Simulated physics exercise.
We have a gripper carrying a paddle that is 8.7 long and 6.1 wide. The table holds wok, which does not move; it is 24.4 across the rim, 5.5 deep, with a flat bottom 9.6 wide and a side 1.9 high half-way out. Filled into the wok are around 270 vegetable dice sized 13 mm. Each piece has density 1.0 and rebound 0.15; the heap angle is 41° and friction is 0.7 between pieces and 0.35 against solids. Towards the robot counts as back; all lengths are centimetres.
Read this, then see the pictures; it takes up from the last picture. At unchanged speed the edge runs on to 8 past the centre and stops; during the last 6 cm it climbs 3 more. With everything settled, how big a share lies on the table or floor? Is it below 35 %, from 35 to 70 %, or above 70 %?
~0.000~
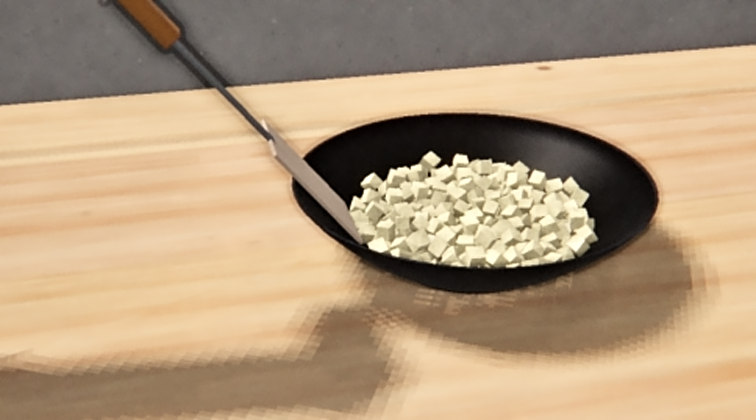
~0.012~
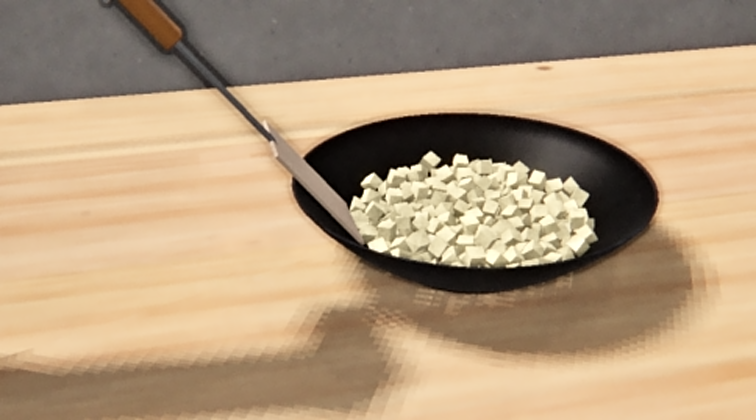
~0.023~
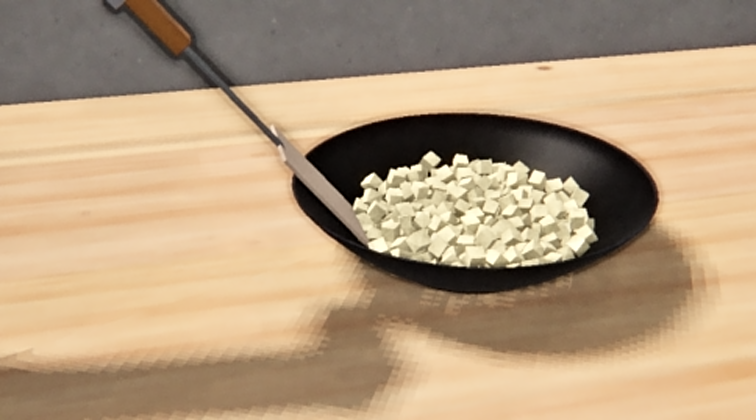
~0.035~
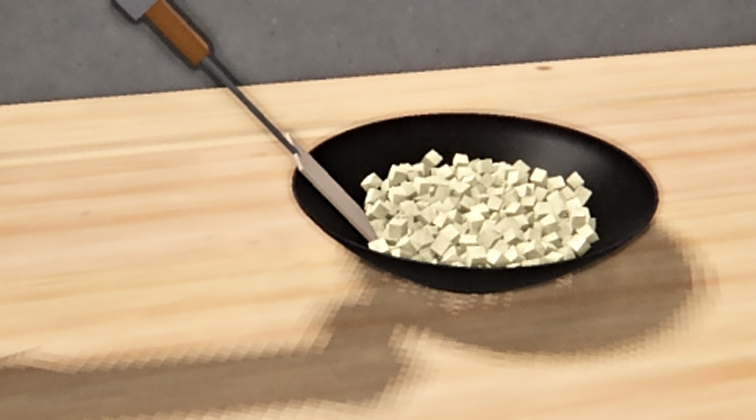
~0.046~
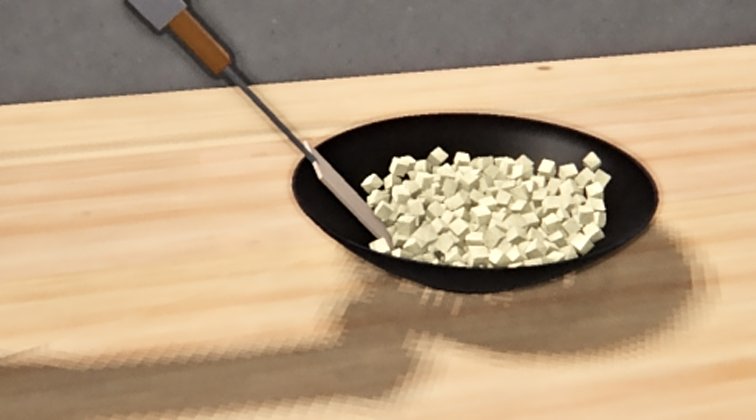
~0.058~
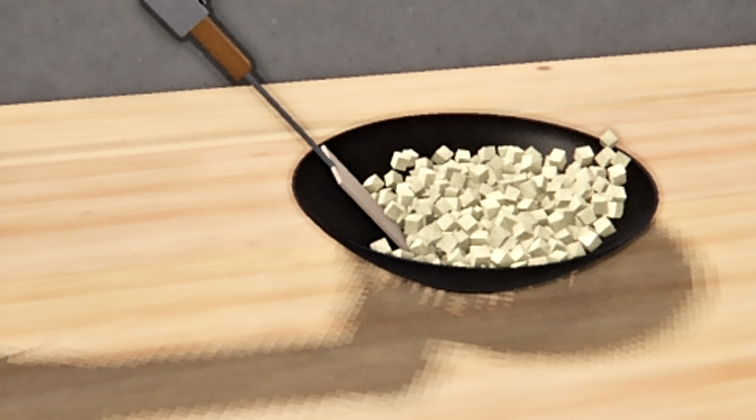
From 35 to 70 %.
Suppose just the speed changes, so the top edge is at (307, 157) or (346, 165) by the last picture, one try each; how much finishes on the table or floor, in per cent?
Around 45 per cent, then around 55 per cent.
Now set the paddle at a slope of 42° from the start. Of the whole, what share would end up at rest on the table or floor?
It would come to roughly 50 percent.
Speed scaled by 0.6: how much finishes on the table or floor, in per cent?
That comes to some 45 per cent, roughly.
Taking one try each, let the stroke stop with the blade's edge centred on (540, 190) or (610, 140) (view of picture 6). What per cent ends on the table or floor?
Close to 20 and close to 55 per cent, respectively.
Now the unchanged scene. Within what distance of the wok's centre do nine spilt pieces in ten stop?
Roughly 45 cm.
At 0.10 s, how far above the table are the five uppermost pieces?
Around 10 cm above the table.
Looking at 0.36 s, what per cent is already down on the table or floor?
About 30 per cent.
After 0.10 s, sloping 52°, highest piece 10 above the table; 258 in the wok, 13 on the blade or in flight.
After 0.14 s, sloping 52°, highest piece 13 above the table; 241 in the wok, 30 on the blade or in flight.
After 0.36 s, sloping 52°, highest piece 12 above the table; 125 in the wok, 81 on the table or floor, 65 on the blade or in flight.
After 1.41 s, sloping 52°, highest piece 6 above the table; 146 on the table or floor, 125 in the wok.
In the end, 146 on the table or floor, 125 in the wok. That is 54 % on the table or floor.
